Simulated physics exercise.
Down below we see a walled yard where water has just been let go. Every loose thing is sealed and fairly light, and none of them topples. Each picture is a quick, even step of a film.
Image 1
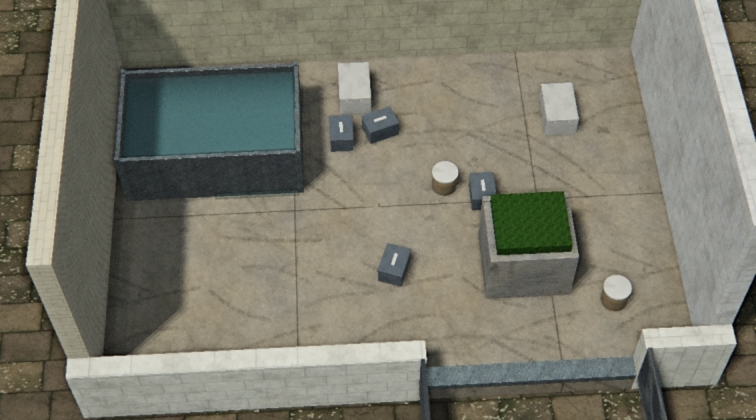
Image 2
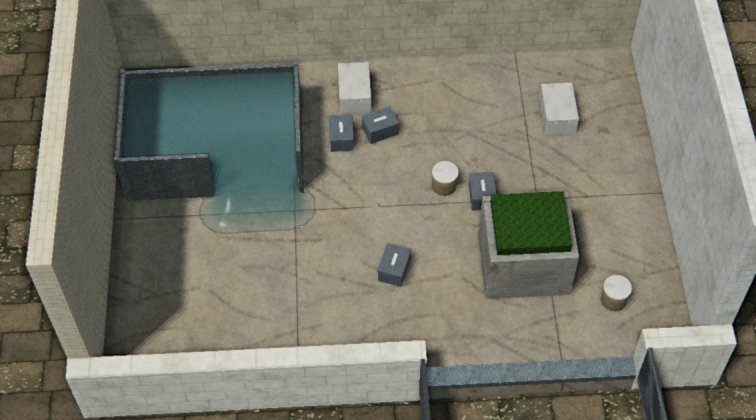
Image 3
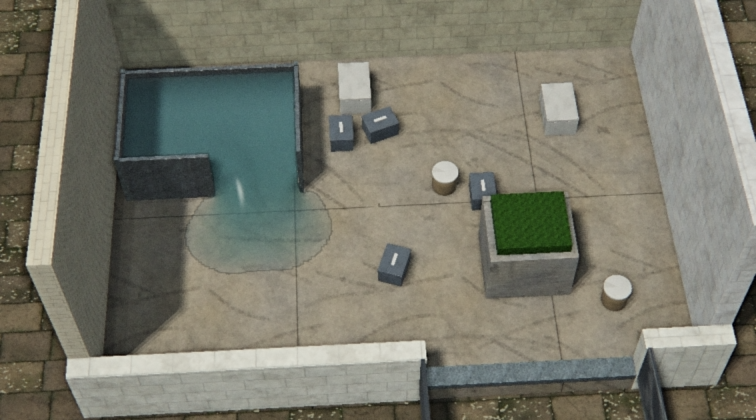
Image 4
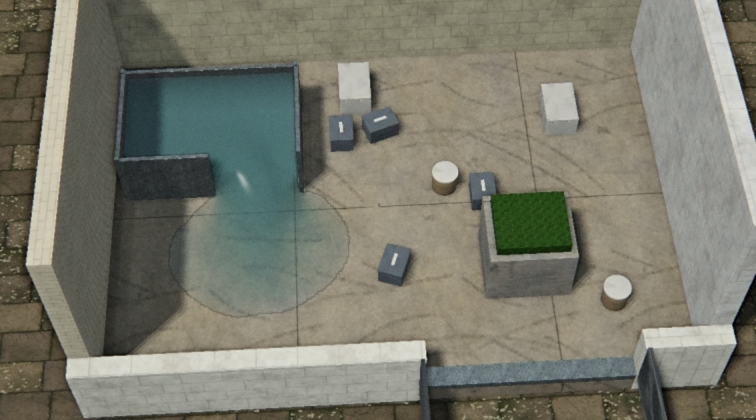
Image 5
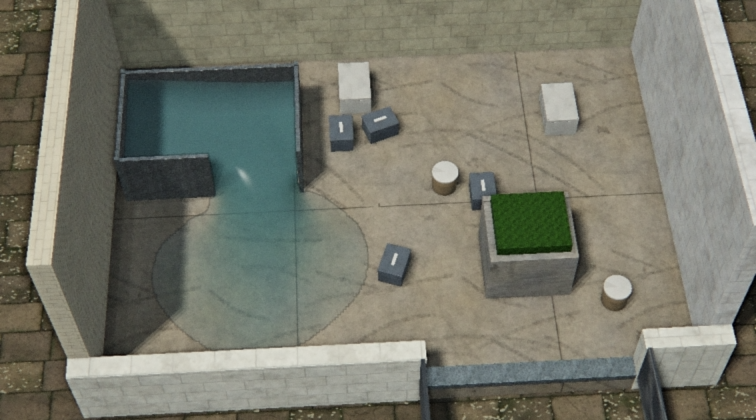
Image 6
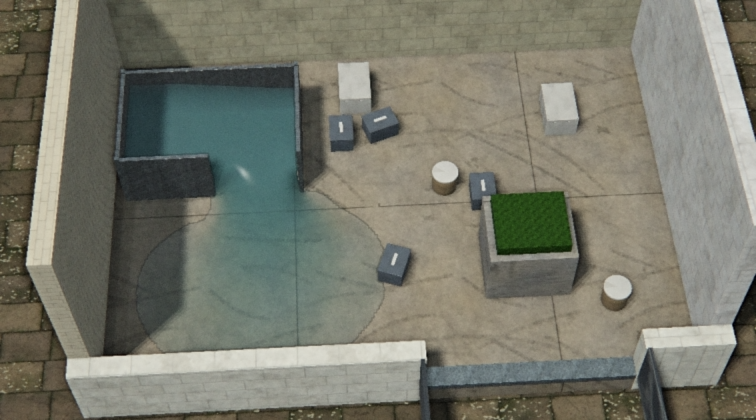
In a walled yard, water pours from an opened tank and spreads across the floor.
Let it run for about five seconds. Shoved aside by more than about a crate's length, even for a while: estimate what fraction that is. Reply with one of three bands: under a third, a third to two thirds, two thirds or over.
A third to two thirds.
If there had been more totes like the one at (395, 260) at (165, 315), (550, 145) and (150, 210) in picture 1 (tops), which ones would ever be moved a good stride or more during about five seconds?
Shoved clear, stays put, shoved clear.
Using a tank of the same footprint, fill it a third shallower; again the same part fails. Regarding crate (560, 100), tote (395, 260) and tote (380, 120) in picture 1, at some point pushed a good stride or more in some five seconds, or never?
Item by item: Missed the mark, then cleared the mark, then missed the mark.
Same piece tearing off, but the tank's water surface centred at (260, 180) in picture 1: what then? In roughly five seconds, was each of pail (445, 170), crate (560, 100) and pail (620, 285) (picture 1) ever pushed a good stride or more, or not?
Object by object, in turn: Travelled a good distance, lingered near its place, travelled a good distance.
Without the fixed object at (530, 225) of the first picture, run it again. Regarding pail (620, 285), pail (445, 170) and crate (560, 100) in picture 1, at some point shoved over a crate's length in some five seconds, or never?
So, in sequence: Did travel that far, then did not travel far, then did not travel far.
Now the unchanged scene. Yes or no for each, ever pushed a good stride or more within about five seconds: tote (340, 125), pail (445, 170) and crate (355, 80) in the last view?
Object by object as listed: Falls short, travels that far and falls short.
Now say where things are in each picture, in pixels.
In the first picture, a tote at (483, 186) rests on the ground; a crate at (560, 101), on the bottom; 0 of 8 have shifted.
In the second picture, a tote at (483, 186), on the bottom; a crate at (560, 101) rests on the ground; 0 of 8 have shifted.
In the third picture, a tote at (483, 186), on the bottom; a crate at (560, 101) rests on the ground; 0 of 8 have shifted.
In the fourth picture, a tote at (483, 186) rests on the ground; a crate at (560, 101) rests on the ground; 0 of 8 have shifted.
In the fifth picture, a tote at (483, 186) rests on the ground; a crate at (560, 101) rests on the ground; 0 of 8 have shifted.
In the sixth picture, a tote at (483, 186) rests on the ground; a crate at (560, 101) rests on the ground; 0 of 8 have shifted.
A moment on, 0 of 8 are well off their spots; 0 afloat.
Next, 1 of 8 are well off their spots; 1 afloat.
Later, 2 of 8 are well off their spots; 0 afloat.
In the end, 3 of 8 are well off their spots, and 3 have been at some point; 0 afloat.
